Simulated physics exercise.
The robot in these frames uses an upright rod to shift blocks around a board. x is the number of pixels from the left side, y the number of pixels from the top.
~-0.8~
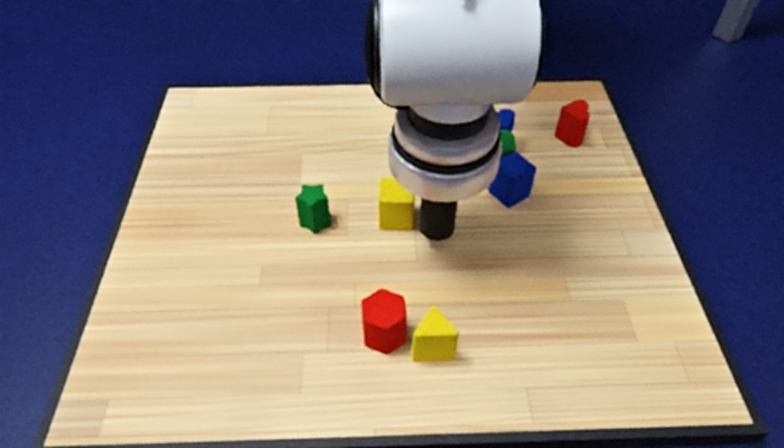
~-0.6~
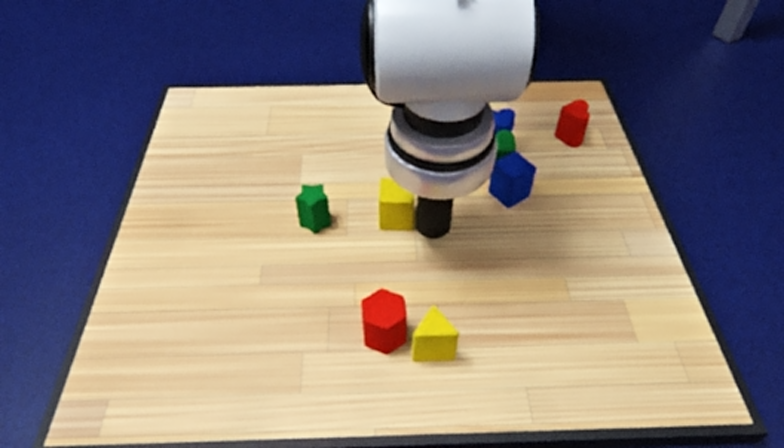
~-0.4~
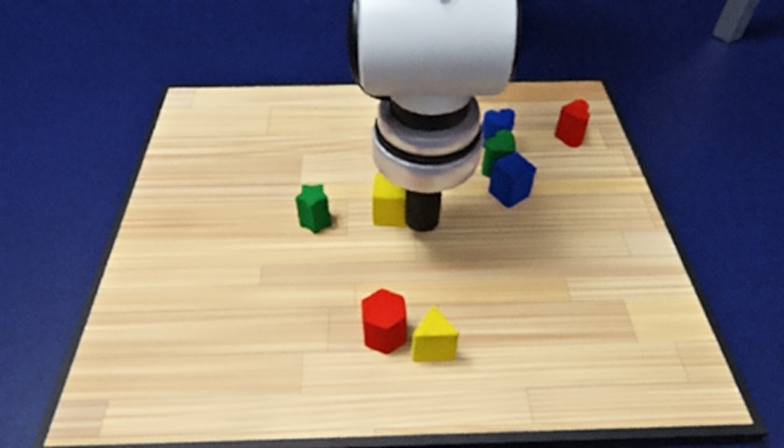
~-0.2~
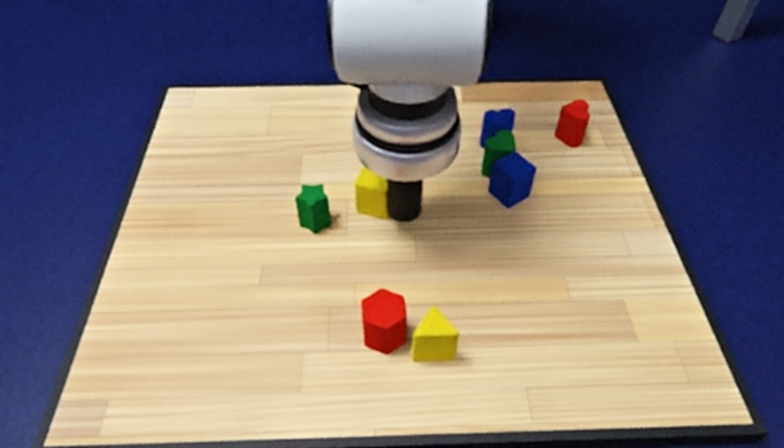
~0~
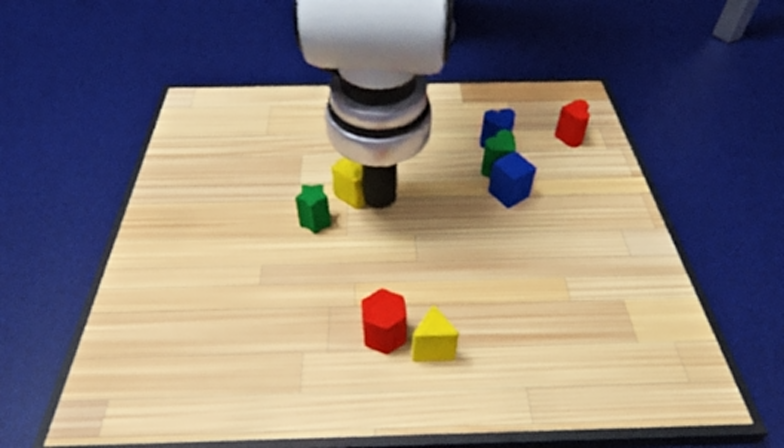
A robot arm's black rod pushes the yellow block left and upward across the wooden board.
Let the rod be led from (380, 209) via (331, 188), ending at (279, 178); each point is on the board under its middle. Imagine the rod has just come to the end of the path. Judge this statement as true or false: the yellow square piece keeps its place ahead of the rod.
My answer: False.
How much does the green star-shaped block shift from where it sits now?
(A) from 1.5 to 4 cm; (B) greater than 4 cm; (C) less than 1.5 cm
C: Less than 1.5 cm.
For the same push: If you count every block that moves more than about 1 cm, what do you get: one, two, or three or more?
Of all the blocks, just one travels more than a centimetre.
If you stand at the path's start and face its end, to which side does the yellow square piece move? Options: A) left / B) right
The answer is B.
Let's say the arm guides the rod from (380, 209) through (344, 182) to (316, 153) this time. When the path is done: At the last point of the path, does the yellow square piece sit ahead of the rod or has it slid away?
When the path is over, you would find the yellow square piece still in front of the rod.
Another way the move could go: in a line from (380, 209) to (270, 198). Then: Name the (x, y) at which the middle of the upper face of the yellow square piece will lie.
By then it is at (322, 149).
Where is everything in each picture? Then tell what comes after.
In the first frame, rod tip at (437, 228); block tops, green star-shaped block at (312, 193); yellow square piece at (397, 189).
In the second frame, rod at (433, 226); blocks unchanged.
In the third frame, rod at (422, 220); yellow square piece at (391, 185).
In the fourth frame, rod at (404, 210); yellow square piece at (376, 175).
In the fifth frame, rod at (380, 196); green star-shaped block at (312, 193); yellow square piece at (354, 164).
The first path, step by step. One third of the way, rod at (347, 182); yellow square piece at (324, 148), turned 15° clockwise.
Two thirds of the way, rod at (312, 172); yellow square piece at (297, 135), turned 35° clockwise.
At the end, rod at (276, 166); green star-shaped block in place; yellow square piece at (288, 128), turned 55° clockwise.
